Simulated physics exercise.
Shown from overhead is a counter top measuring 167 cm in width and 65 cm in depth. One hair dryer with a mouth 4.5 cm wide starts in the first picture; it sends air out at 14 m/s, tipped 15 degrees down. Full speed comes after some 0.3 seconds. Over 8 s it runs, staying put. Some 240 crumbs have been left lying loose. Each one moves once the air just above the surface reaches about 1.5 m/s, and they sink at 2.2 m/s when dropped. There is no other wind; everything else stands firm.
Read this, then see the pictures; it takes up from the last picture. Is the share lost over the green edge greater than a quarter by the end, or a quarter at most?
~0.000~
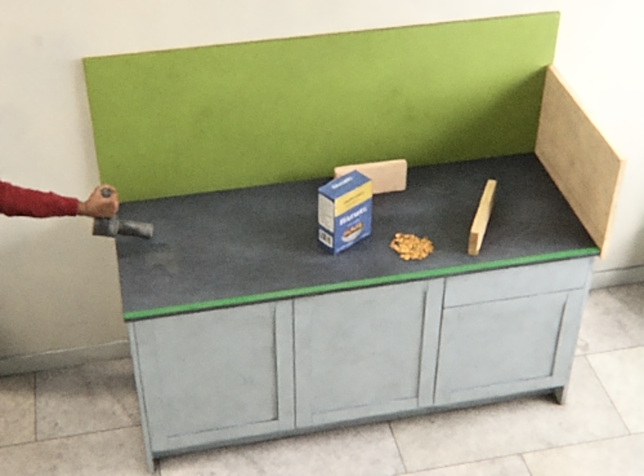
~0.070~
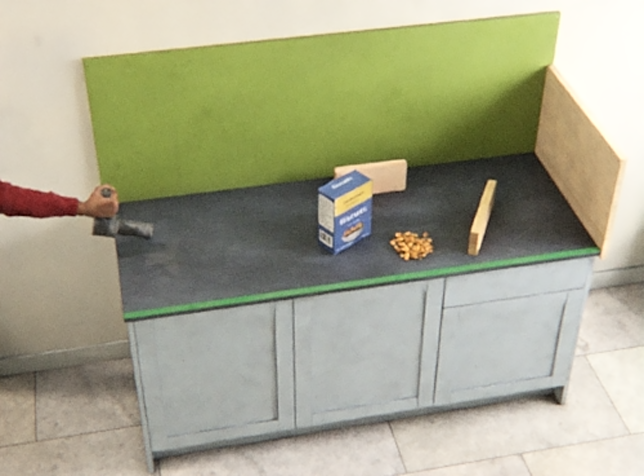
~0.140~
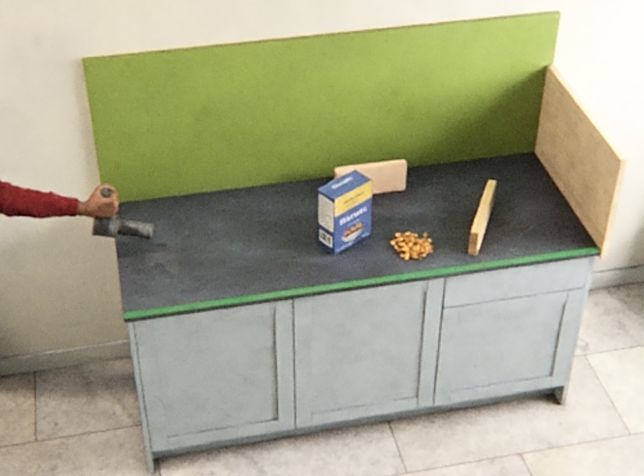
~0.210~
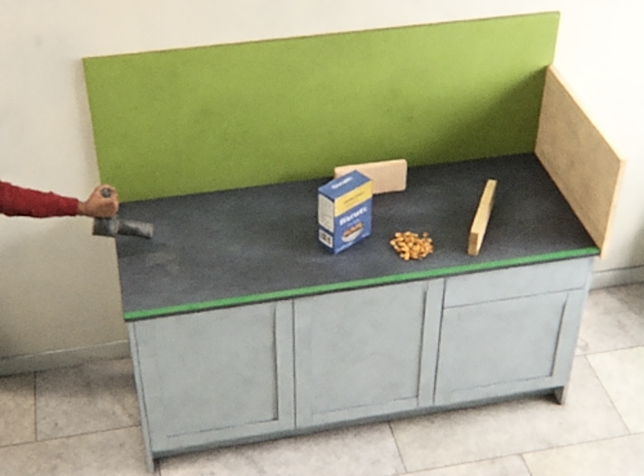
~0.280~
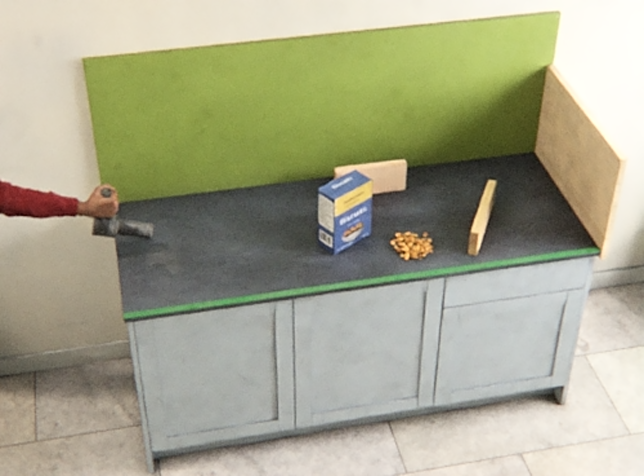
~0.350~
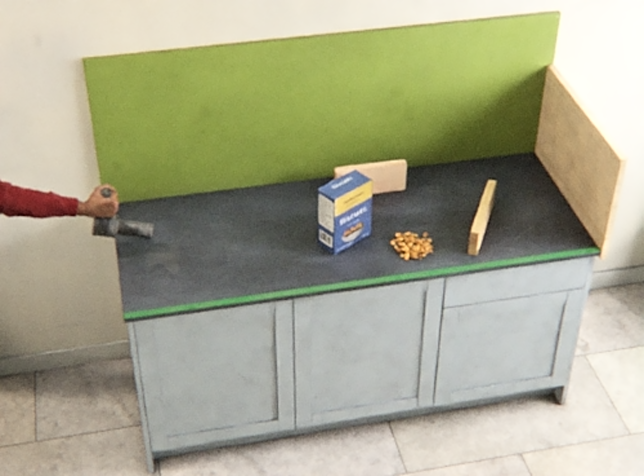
It ends up a quarter at most.
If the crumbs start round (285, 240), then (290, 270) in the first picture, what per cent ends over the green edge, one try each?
30 %, 100 %.
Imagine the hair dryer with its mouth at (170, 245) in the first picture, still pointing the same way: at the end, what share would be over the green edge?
It would come out near 20 in a hundred.
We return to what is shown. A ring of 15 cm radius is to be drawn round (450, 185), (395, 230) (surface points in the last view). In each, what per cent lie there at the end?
First spot about 0 %, second about 80 %.
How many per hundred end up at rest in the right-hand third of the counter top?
About 0 %.
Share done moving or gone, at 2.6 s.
60 per cent.
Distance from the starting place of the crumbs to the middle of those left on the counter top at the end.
Close to 0 cm.
After 1.6 s, 36 % are on the move or not yet settled, 0 % are over the green edge; the middle of those still in play is near (411, 247).
After 2.6 s, 36 % are on the move or not yet settled, 0 % are over the green edge; the middle of those still in play is near (411, 247).
After 4.4 s, 31 % are on the move or not yet settled, 0 % are over the green edge; the middle of those still in play is near (411, 247).
After 8.0 s, at the end, 0 % are over the green edge; the middle of those still in play is near (411, 247).
